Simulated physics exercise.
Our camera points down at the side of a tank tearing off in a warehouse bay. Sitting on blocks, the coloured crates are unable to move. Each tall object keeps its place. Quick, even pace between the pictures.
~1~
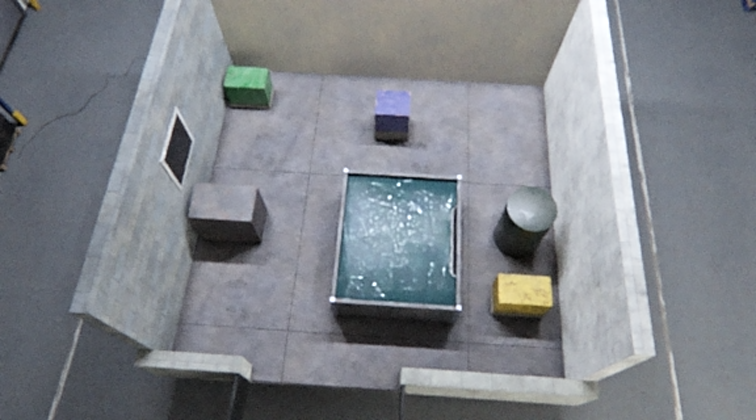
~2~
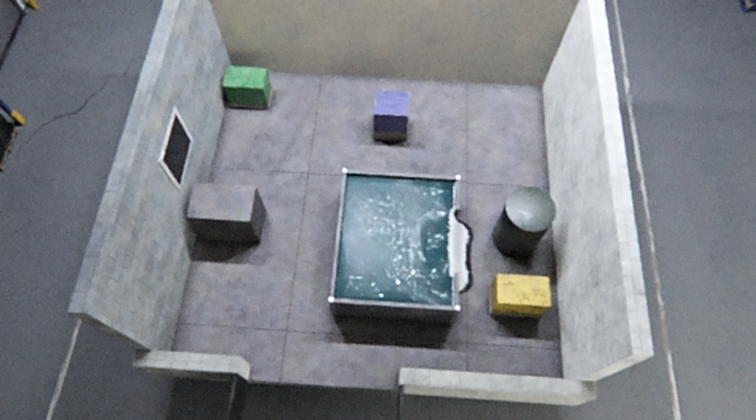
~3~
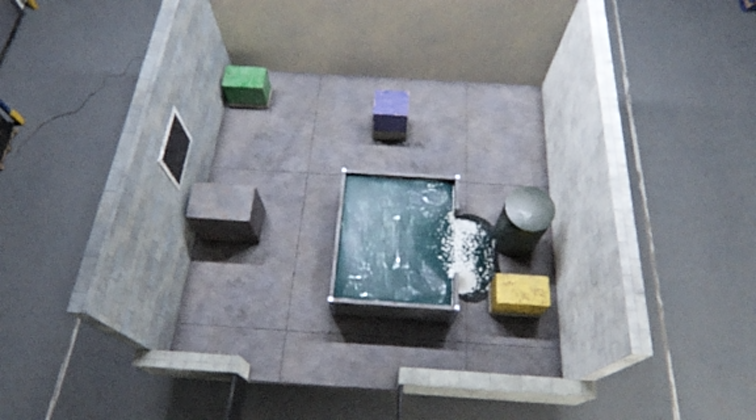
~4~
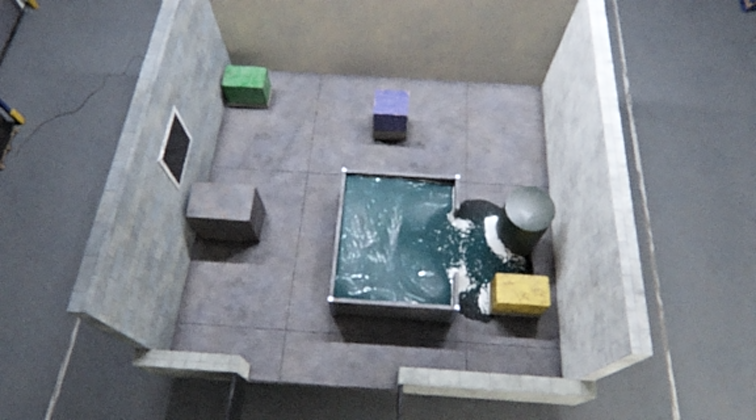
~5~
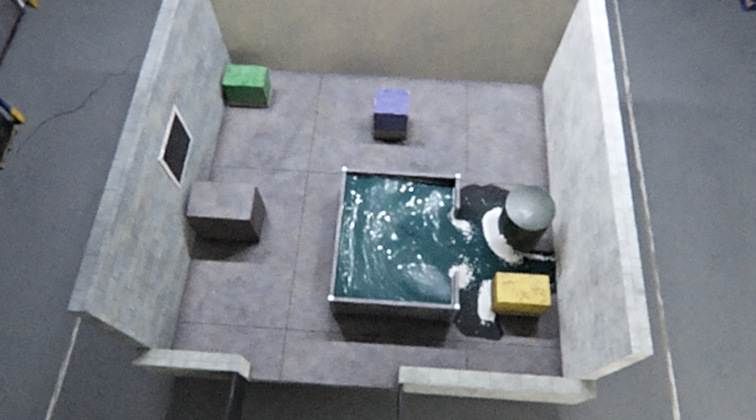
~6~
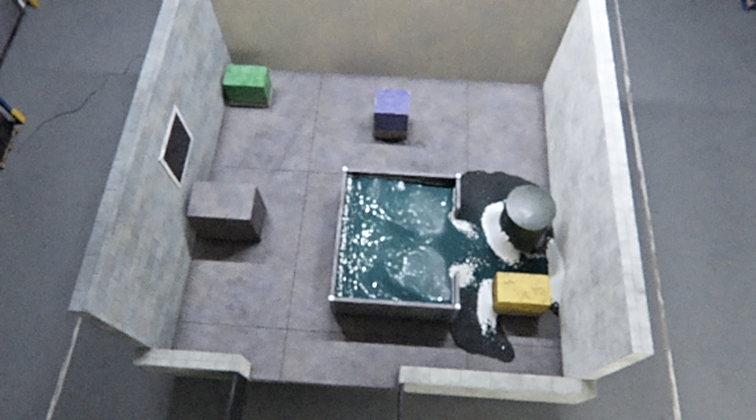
In a warehouse bay, a walled, open-topped enclosure with a tiled grey floor is seen from high above by a still camera. A square tank of dark green water stands near the centre, with a green crate at back left, a purple one behind, a grey block at left, and a dark cylinder and yellow crate at right. The tank's right side gives way, and foaming water pours out, spreading rightward around the unmoving cylinder and yellow crate.
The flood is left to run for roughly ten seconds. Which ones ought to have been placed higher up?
In the end: The blue crate stays dry; the green crate gets soaked; the yellow crate gets soaked.
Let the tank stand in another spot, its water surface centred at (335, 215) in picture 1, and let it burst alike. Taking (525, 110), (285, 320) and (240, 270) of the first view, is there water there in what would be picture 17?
Taking the three spots in order: Swamped, bare, bare.
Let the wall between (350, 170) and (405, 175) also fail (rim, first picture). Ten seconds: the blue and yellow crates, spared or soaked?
My reading: Blue gets wet, yellow stays dry.
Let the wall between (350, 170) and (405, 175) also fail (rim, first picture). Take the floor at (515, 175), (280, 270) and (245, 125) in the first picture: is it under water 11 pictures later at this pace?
So it's liquid at the first, nothing at the second and liquid at the third.
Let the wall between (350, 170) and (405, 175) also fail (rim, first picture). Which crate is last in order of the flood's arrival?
That would be the one in yellow.
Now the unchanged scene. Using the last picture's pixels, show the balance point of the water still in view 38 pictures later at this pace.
(408, 217).
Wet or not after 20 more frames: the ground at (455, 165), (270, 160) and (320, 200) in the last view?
Status by point, in sequence: Waterlogged; unwetted; unwetted.
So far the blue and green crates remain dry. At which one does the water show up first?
Answer: The crate marked blue.
A moment on, water covers 25 % of the floor; the blue crate not reached, the green crate not reached, the yellow crate water round its plinth.
Next, water covers 40 % of the floor; the blue crate water round its plinth, the green crate not reached, the yellow crate water round its plinth.
Then, water covers 50 % of the floor; the blue crate water round its plinth, the green crate not reached, the yellow crate water round its plinth.
Later, water covers 85 % of the floor; the blue crate water round its plinth, the green crate water round its plinth, the yellow crate water round its plinth.
In the end, water covers 100 % of the floor; the blue crate stayed above the water, the green crate was topped, the yellow crate was topped.
